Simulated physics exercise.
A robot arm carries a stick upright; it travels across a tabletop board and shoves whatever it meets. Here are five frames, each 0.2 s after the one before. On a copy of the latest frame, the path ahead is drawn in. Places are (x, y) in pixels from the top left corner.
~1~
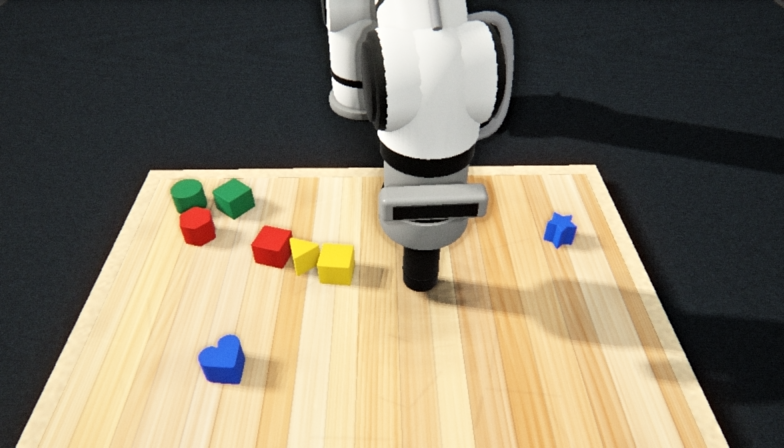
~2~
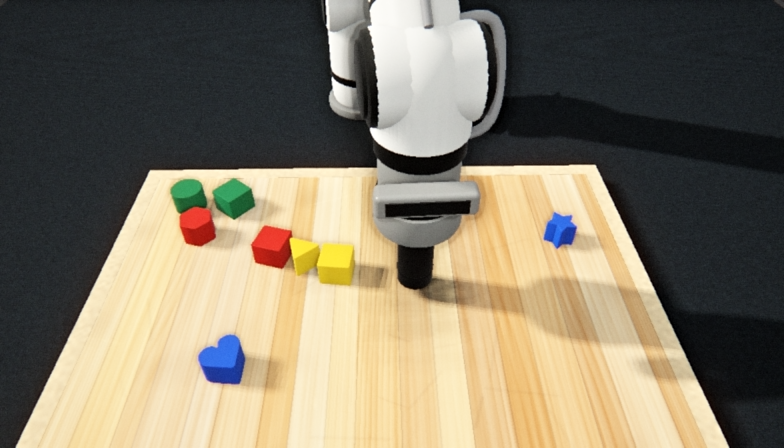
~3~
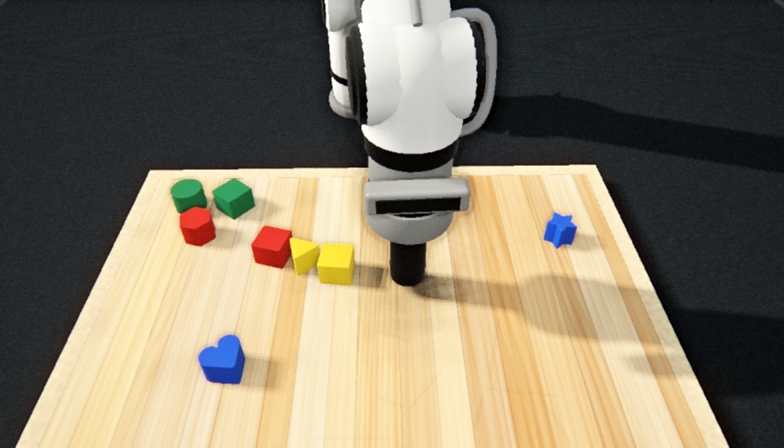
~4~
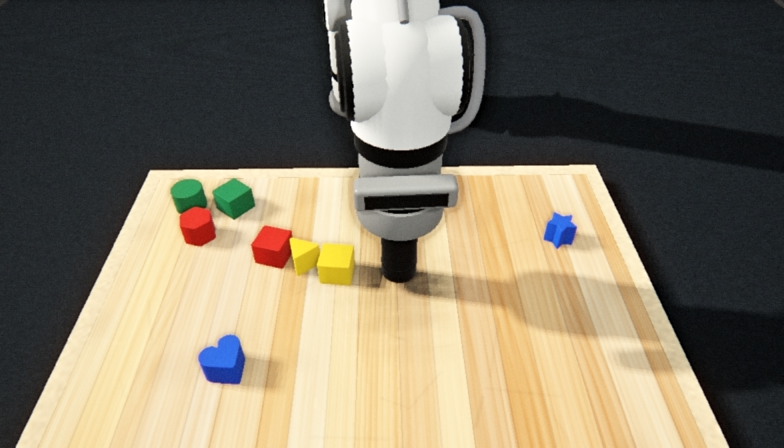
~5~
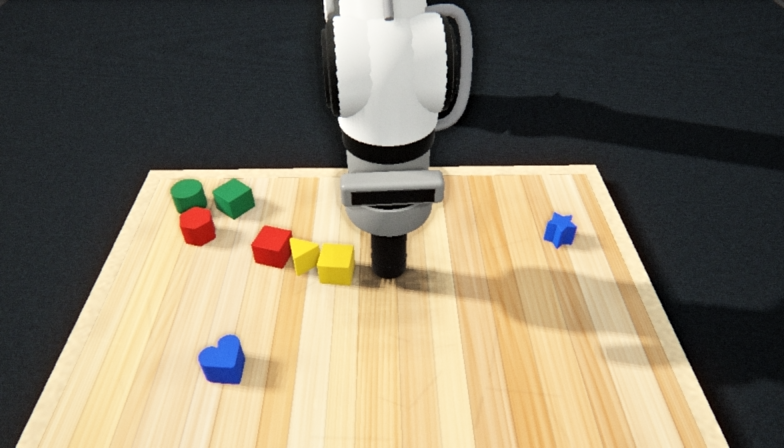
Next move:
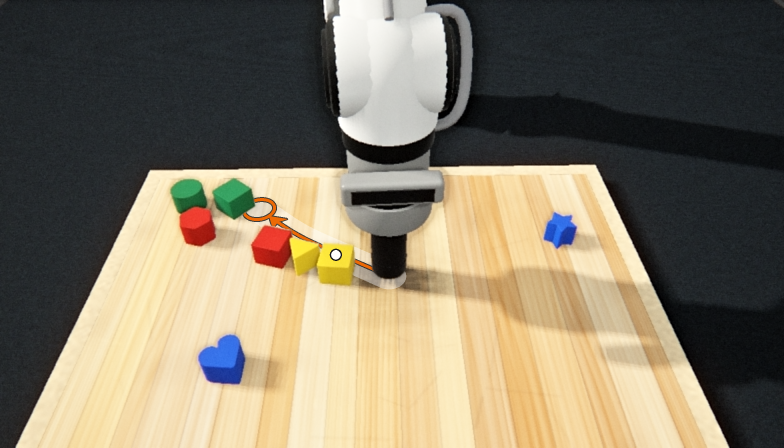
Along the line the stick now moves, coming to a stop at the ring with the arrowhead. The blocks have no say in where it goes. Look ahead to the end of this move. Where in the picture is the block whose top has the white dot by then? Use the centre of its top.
Its top middle: (314, 255).
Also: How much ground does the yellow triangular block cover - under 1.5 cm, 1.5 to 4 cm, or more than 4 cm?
Offset: 1.5 to 4 cm.
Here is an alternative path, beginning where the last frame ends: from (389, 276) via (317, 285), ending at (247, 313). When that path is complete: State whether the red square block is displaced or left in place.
The answer is that it is displaced.
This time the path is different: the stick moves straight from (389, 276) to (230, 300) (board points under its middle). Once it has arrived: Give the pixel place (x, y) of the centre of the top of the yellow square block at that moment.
The spot you're after is about (294, 247) in the image.
Drawn move, from (389, 276) through (316, 244) to (259, 209); the dot is on the yellow square block.
The first path, step by step. One third of the way, stick at (338, 245); red square block at (264, 236); yellow triangular block at (279, 252), turned 50° clockwise; yellow square block at (314, 255), turned 65° anticlockwise.
Two thirds of the way, stick at (293, 224); red square block at (264, 236); yellow triangular block at (279, 252), turned 50° clockwise; yellow square block at (314, 255), turned 65° anticlockwise.
At the end, stick at (257, 201); green square block at (226, 188), turned 15° anticlockwise; red square block at (264, 236); yellow triangular block at (279, 252), turned 50° clockwise; yellow square block at (314, 255), turned 65° anticlockwise.
